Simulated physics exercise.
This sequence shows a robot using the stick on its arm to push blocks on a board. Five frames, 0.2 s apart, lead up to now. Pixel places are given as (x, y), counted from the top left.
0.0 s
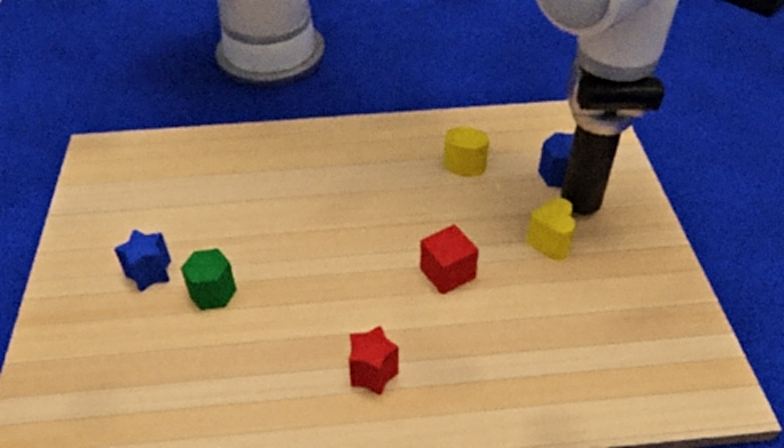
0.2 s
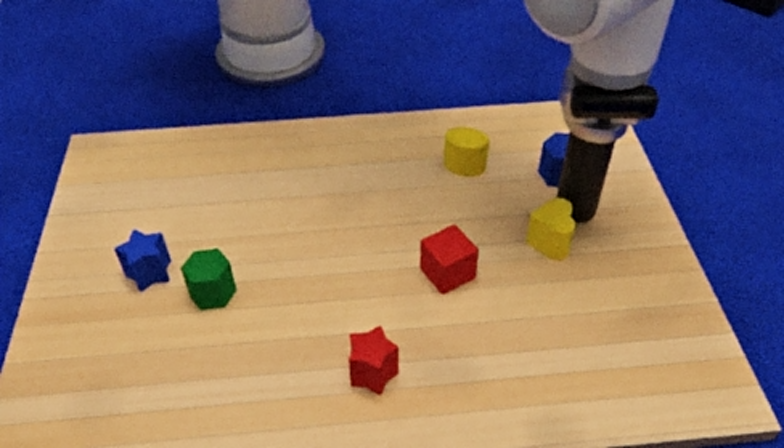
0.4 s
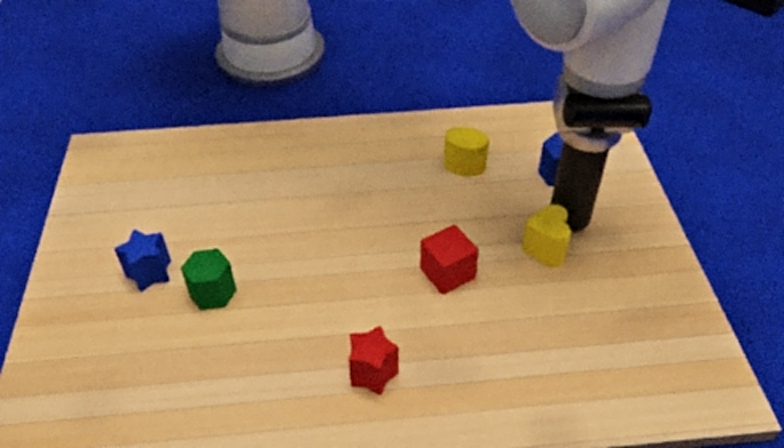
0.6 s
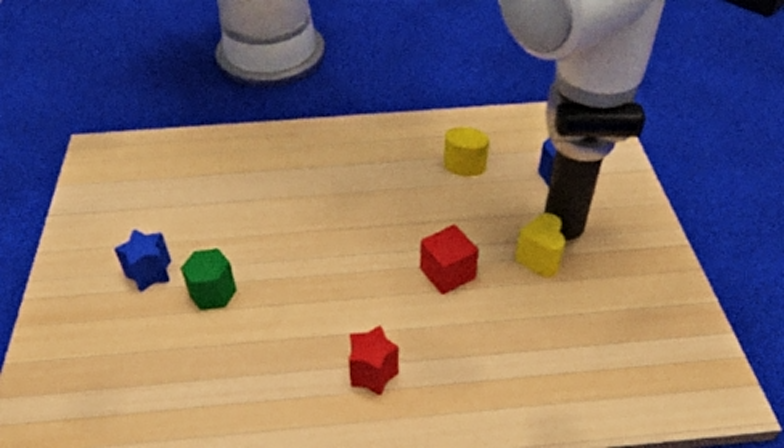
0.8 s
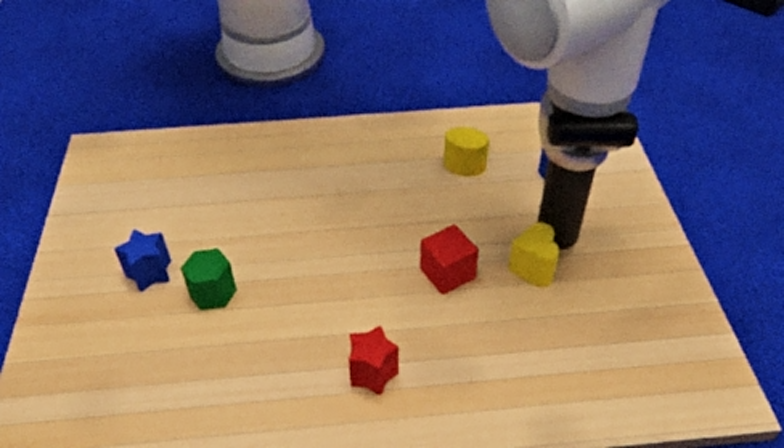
To begin with, a robot arm holds its dark stick just behind a yellow heart block at the right of a wooden board scattered with colored blocks. The stick then nudges the heart a short way down and left, nearer the red cube, while the other blocks stay still.
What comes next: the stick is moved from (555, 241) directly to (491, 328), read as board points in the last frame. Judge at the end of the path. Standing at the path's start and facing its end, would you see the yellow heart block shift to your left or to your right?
It will end up to the left.
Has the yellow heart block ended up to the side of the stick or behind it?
No, that is not what happens.
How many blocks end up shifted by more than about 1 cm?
One moves.
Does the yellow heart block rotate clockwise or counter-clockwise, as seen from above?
Against the clock.
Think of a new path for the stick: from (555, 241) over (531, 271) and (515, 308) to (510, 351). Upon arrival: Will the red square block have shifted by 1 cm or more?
No.
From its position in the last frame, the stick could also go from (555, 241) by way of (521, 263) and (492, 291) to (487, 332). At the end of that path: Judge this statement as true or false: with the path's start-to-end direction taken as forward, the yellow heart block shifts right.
That claim is false.
On the path given first. One third of the way, stick (536, 263); yellow heart block (518, 272).
Two thirds of the way, stick (515, 292); yellow heart block (498, 305), turned 15° anticlockwise.
At the end, stick (492, 322); red square block not moved; yellow heart block (485, 340), turned 40° anticlockwise.
